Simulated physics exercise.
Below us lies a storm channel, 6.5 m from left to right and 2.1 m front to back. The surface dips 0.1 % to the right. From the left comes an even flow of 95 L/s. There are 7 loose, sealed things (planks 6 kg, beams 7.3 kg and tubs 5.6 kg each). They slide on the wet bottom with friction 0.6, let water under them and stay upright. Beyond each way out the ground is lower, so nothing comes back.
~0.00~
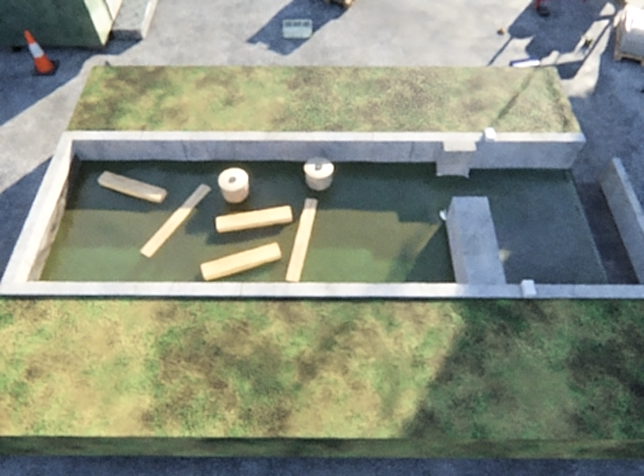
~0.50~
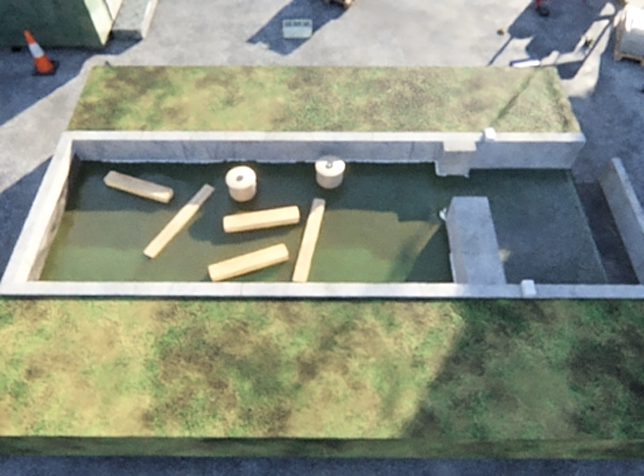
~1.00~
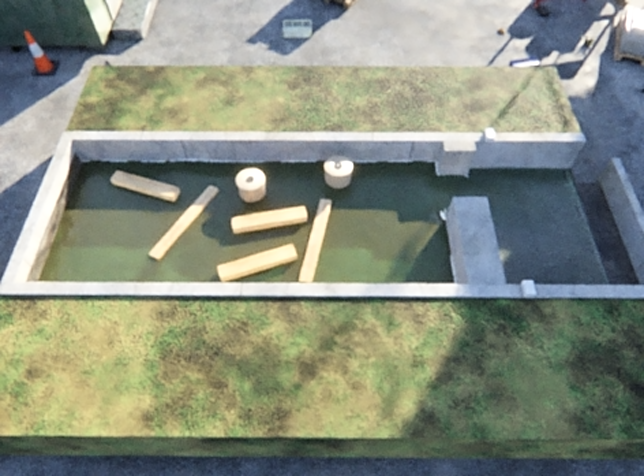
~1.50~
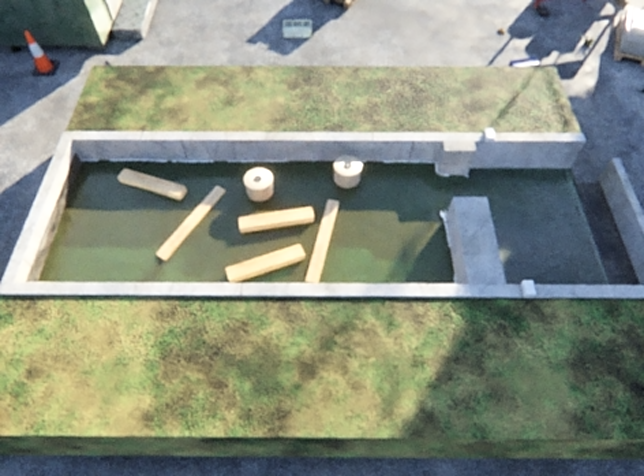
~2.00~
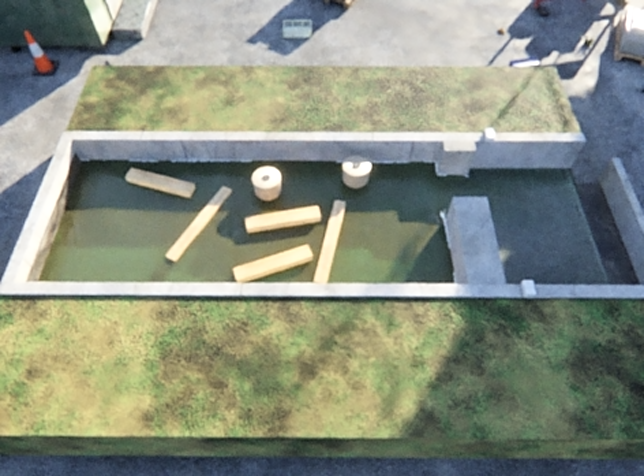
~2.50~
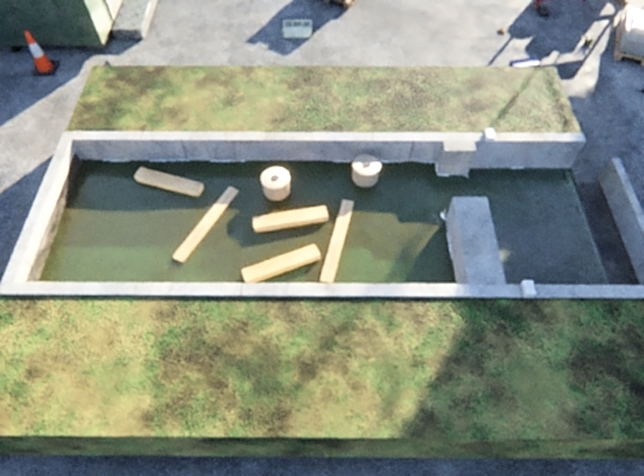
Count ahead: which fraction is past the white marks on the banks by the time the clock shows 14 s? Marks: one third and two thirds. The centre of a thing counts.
It is at least two thirds.
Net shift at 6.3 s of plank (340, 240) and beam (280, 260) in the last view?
In that order: 140 cm, 120 cm.
After 3.5 s 0 of 7 are over the mark; 7 afloat.
After 6.3 s 1 of 7 are over the mark; 6 afloat.
After 10.0 s 4 of 7 are over the mark; 4 afloat.
After 14.0 s 6 of 7 are over the mark; 2 afloat.
